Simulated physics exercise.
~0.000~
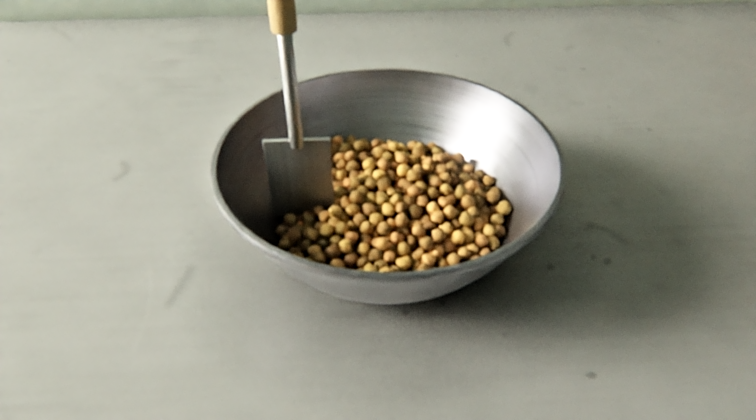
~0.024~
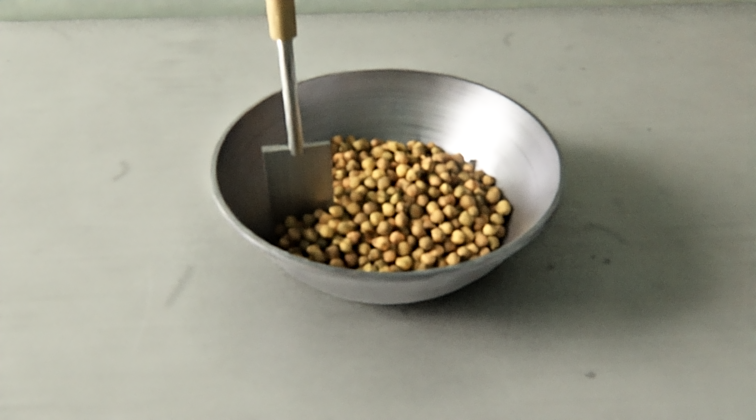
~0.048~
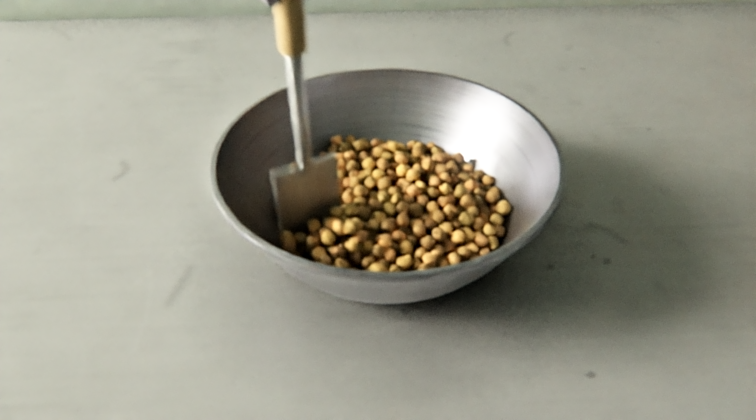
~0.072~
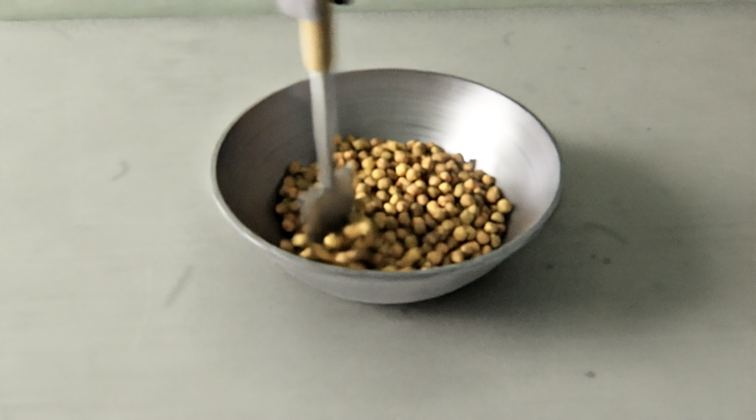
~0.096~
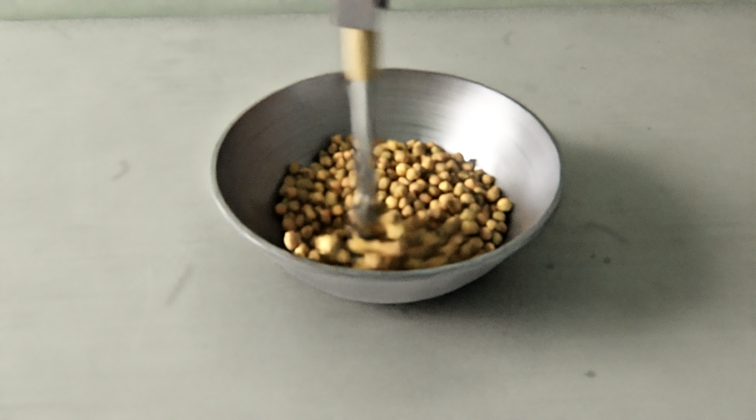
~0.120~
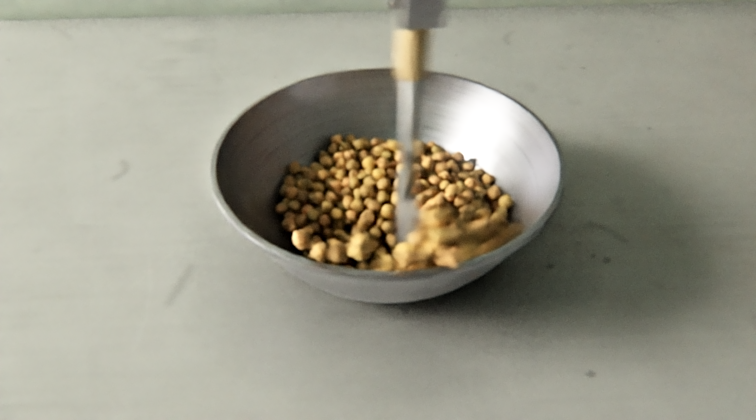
To begin with, a flat paddle with a wooden handle stands upright at the left side of a metal bowl of dried chickpeas, barely moving. It then sweeps along the near side toward the right, turning as it goes, and pushes the chickpeas into a mound at the bowl's near right.
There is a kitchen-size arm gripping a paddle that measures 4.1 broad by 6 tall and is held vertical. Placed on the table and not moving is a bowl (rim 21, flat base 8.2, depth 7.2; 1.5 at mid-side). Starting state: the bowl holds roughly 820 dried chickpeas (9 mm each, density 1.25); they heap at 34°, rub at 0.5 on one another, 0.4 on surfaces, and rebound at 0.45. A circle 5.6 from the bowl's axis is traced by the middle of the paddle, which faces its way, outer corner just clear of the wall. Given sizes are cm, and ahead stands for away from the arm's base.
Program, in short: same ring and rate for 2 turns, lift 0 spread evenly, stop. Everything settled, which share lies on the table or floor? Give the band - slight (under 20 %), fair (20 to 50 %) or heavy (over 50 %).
Band: Fair.
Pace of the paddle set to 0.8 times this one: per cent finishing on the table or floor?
That gives about 25 percent.
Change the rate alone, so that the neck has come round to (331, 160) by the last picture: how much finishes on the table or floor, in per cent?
It comes to around 5 percent.
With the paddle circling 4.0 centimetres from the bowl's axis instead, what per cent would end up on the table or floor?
Then some 15 percent.
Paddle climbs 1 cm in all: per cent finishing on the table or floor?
Near 25 in a hundred.
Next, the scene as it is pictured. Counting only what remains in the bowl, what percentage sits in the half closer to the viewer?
Around 55 percent of it.
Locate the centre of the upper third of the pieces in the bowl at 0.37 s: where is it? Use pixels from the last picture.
Centre of upper third: Approx. (286, 164) px.
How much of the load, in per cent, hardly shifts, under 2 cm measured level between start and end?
About 20 per cent.
After 0.37 s, 338° round, highest piece 12 above the table; 677 in the bowl, 57 on the table or floor, 90 in flight or on the tool.
After 0.62 s, 220° round, highest piece 10 above the table; 585 in the bowl, 201 on the table or floor, 38 in flight or on the tool.
After 0.94 s, 0° round, highest piece 6 above the table; 543 in the bowl, 280 on the table or floor, 1 in flight or on the tool.
After 1.64 s, 0° round, highest piece 6 above the table; 543 in the bowl, 281 on the table or floor.
In the end, 543 in the bowl, 281 on the table or floor. That is 34 % on the table or floor.
